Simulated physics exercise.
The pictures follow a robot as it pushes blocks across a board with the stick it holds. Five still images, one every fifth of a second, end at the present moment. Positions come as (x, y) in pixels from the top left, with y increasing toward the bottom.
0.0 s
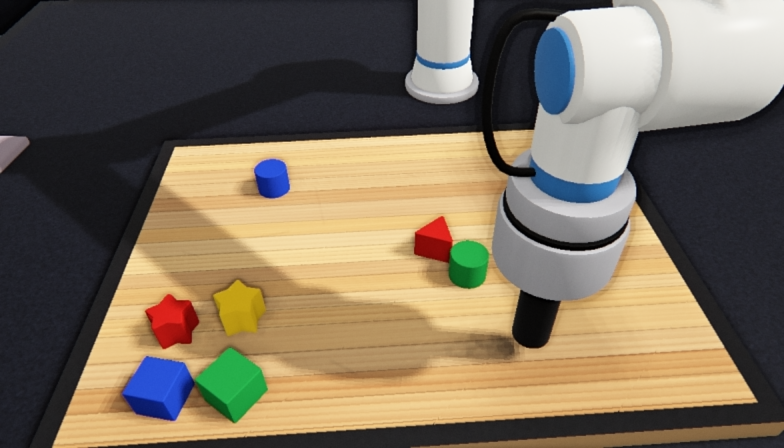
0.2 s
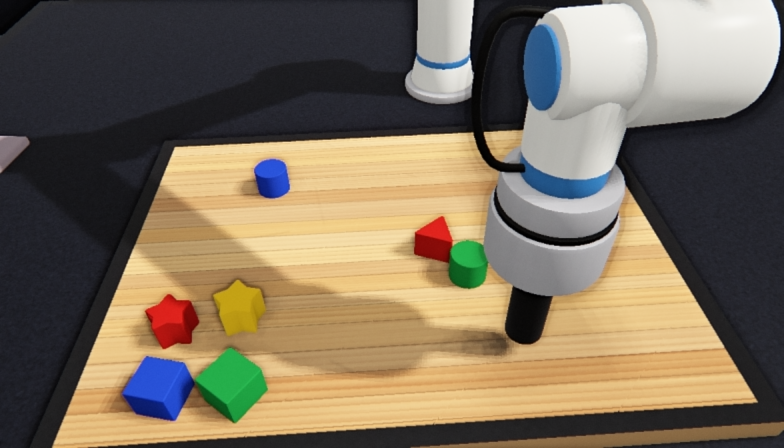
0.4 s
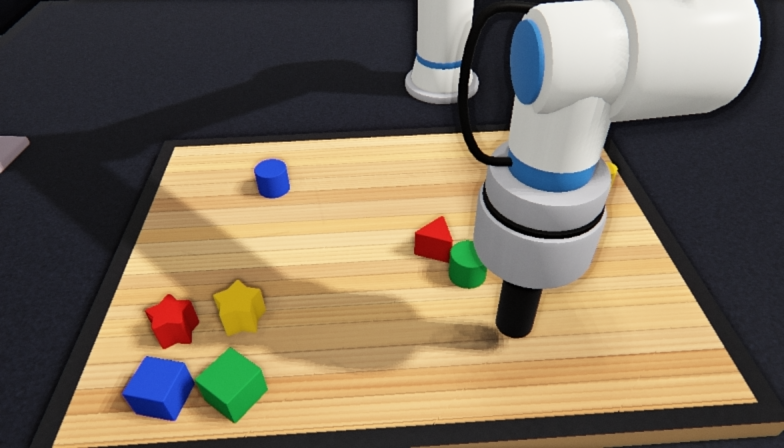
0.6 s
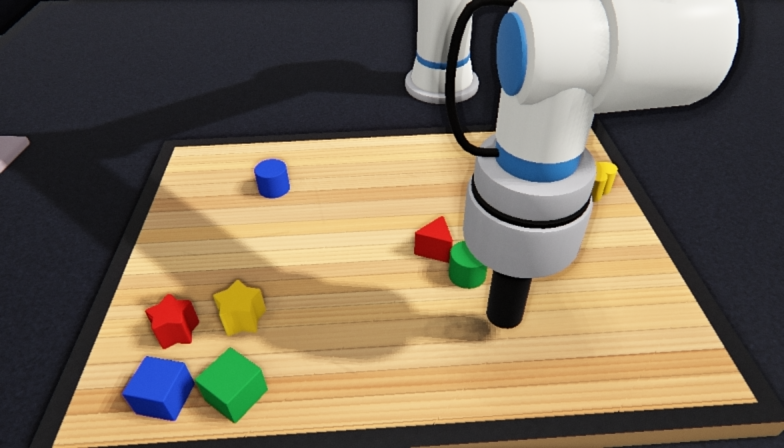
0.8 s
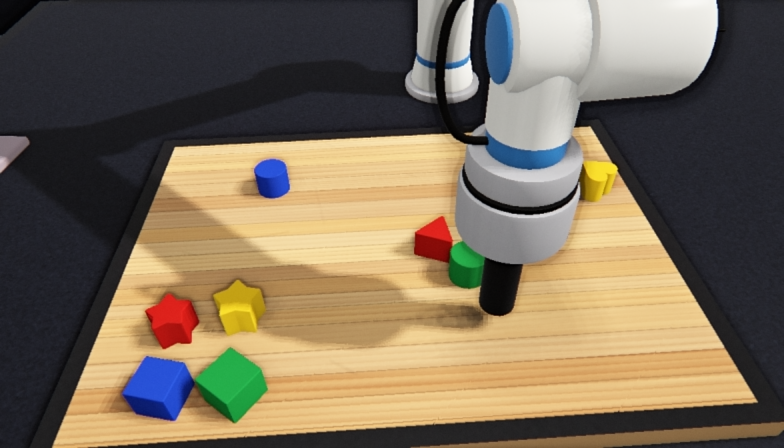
To begin with, a robot arm holds a black stick over a wooden board, right of a green cylinder and a red triangular block, with other coloured blocks around. The arm then moves the stick a short way left and up the board, and a yellow block comes into view behind it while the blocks stay still.
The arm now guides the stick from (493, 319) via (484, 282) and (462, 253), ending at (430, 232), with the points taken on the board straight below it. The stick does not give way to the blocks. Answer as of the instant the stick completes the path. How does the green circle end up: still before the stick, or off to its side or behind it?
Final position: Ahead.
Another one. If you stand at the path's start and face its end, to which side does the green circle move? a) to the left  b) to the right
The correct letter is a.
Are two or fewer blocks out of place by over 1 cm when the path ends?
Yes, that is what happens.
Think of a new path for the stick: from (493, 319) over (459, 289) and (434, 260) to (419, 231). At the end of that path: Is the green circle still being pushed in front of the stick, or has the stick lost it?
Slid off.
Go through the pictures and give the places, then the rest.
Stick tip (530, 334); block tops, red triangular block (437, 229); green circle (470, 253), in the first picture.
Stick (523, 330); blocks unchanged, in the second picture.
Stick (514, 324); blocks unchanged, in the third picture.
Stick (504, 315); blocks unchanged, in the fourth picture.
Stick (496, 303); red triangular block (437, 229); green circle (470, 253), in the fifth picture.
What follows on the original path. One third of the way, stick (486, 265); red triangular block (428, 223); green circle (462, 240).
Two thirds of the way, stick (462, 236); red triangular block (398, 208); green circle (434, 217).
At the end, stick (431, 216); red triangular block (370, 203), turned 30° clockwise; green circle (399, 205).
